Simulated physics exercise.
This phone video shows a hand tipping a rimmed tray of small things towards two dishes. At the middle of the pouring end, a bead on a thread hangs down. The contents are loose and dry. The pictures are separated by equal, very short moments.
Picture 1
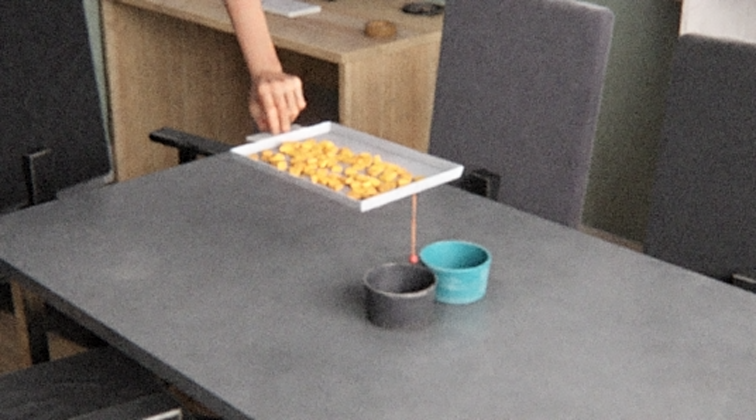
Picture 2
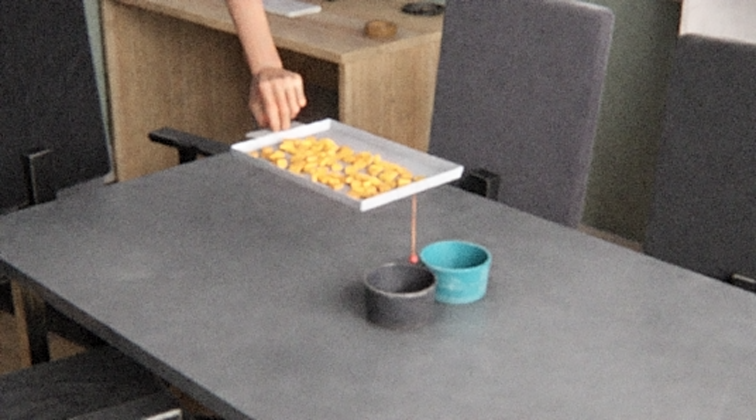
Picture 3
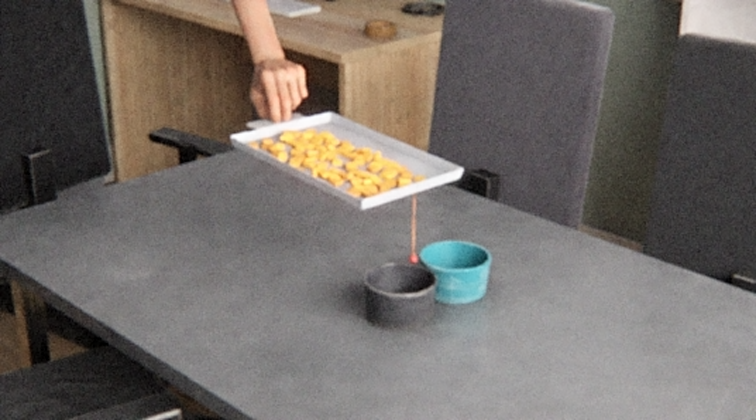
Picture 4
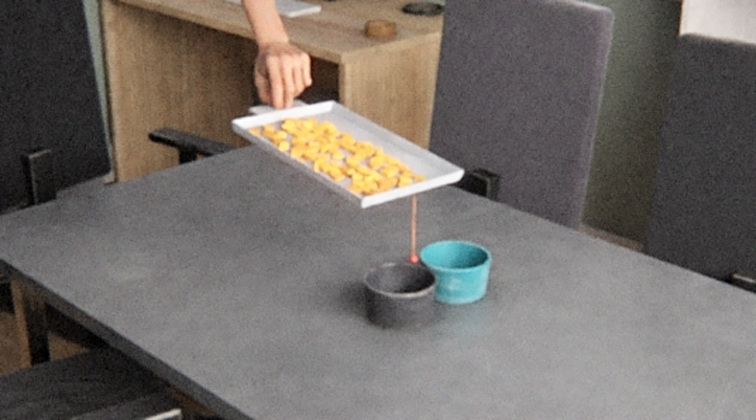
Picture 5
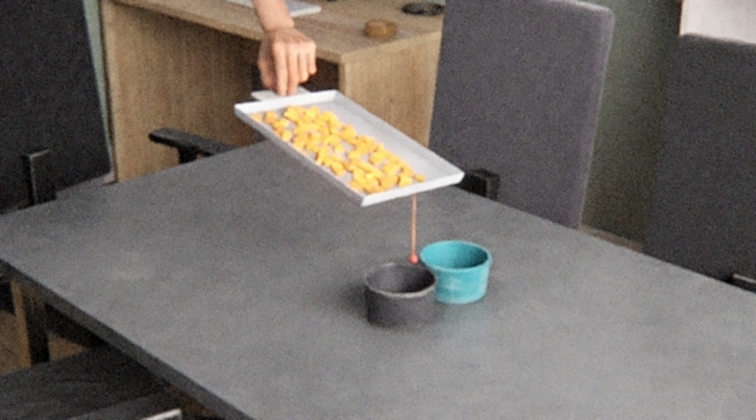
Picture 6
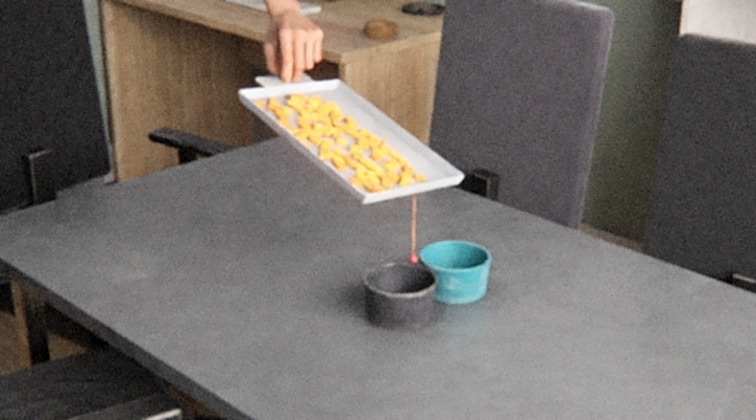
A hand grips the far end of a white rimmed tray of small orange-yellow crackers, held above a dark grey table and seen from slightly above in a room with grey chairs and a wooden desk. Below the tray's near end, where a red bead hangs on a thread, a black dish sits left of a teal one. The hand steadily raises its end, steepening the tray, while the dishes and view stay still.
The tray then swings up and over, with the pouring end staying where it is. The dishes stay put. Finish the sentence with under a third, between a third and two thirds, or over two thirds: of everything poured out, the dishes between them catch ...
Of everything poured out, the dishes between them catch over two thirds.
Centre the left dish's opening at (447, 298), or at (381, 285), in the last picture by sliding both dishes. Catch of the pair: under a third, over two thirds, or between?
The first try: Under a third. The second: In the middle band.
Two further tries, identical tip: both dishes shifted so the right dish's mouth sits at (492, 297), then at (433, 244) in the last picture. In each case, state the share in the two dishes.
Close to 0 in a hundred, then close to 10 in a hundred.
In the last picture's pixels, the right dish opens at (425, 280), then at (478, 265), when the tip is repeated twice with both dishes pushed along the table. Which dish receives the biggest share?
The first layout gives the one at right, the second layout gives the one at right.
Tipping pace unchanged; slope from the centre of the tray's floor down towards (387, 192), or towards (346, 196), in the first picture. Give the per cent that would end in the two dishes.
30 % and 30 %, roughly.
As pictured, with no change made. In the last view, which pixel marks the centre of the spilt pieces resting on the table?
Close to pixel (495, 330) in the last view.
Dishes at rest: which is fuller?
It's the right that ends up holding more.
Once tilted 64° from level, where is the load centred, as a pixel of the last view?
About (427, 163).
Soon, tray tipped steeply; most on the tray; a small part in the air.
A while on, tray tipped past a quarter turn; about a quarter on the tray; about a third in the right dish; a small part outside both; about a quarter in the air.
Towards the end, tray tipped past a quarter turn; a stray few in the left dish; most in the right dish; about a quarter outside both.
Finally, tray tipped past a quarter turn; a stray few in the left dish; most in the right dish; about a quarter outside both.
